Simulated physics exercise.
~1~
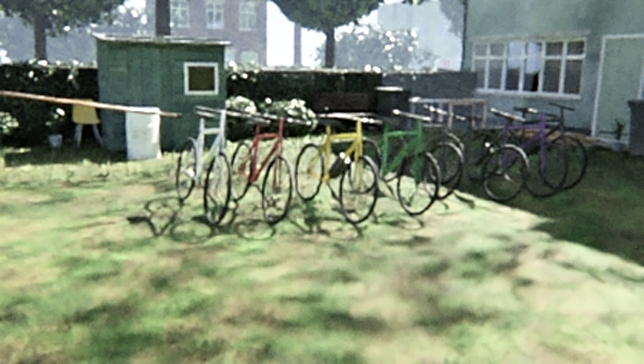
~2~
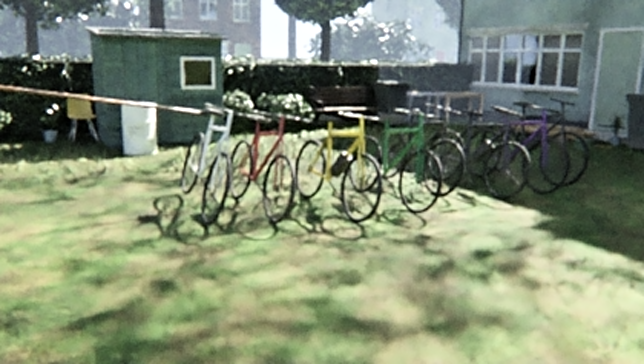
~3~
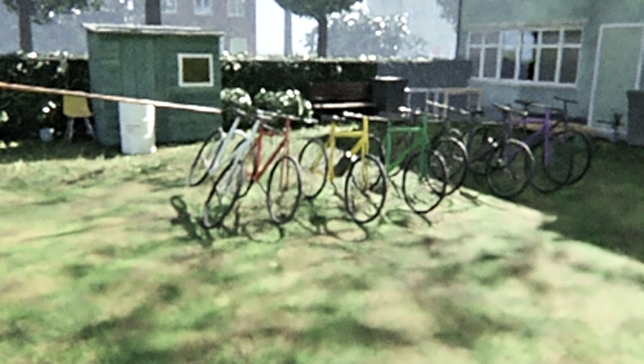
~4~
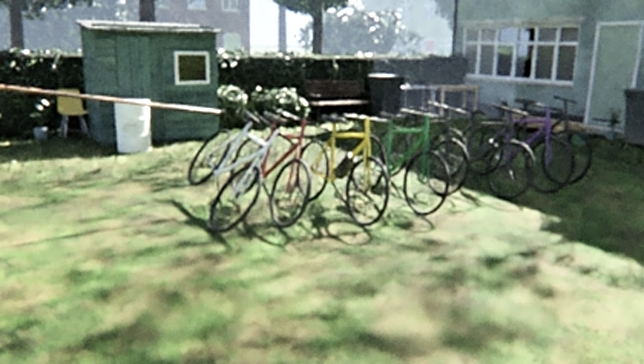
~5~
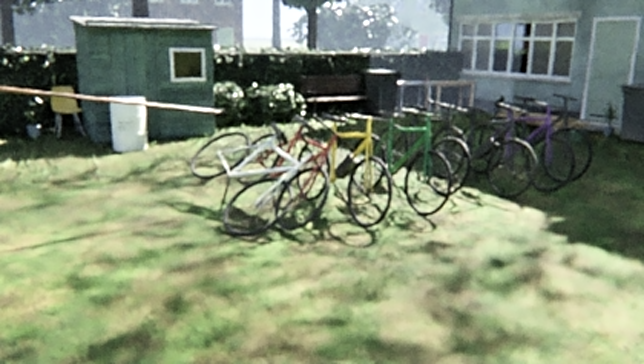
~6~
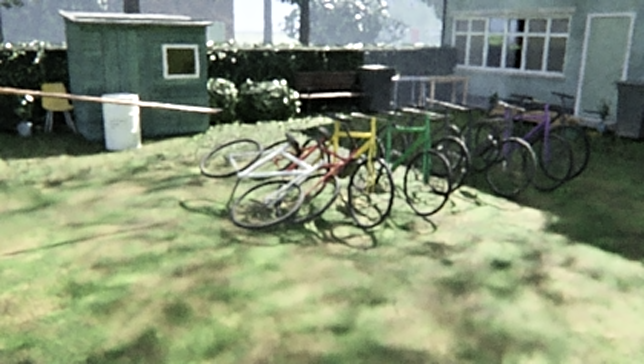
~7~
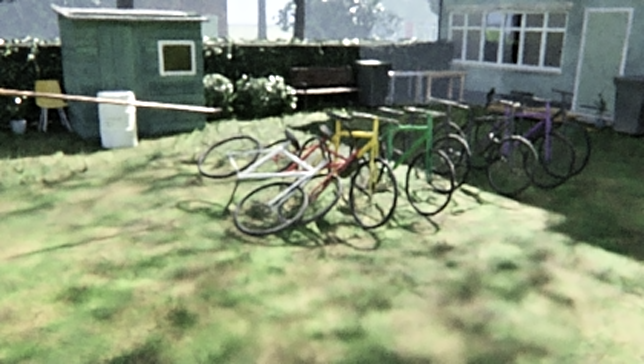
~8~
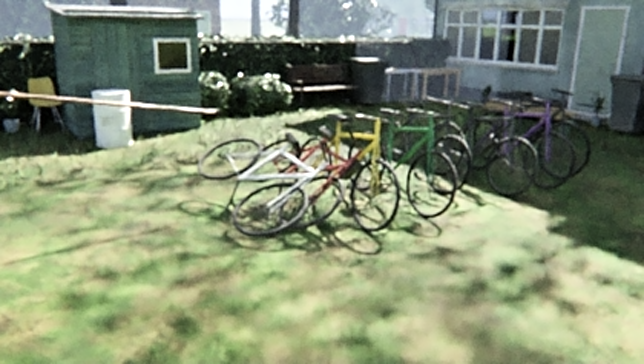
A white bicycle tips into a red one, and both lean over beside the upright yellow bicycle.
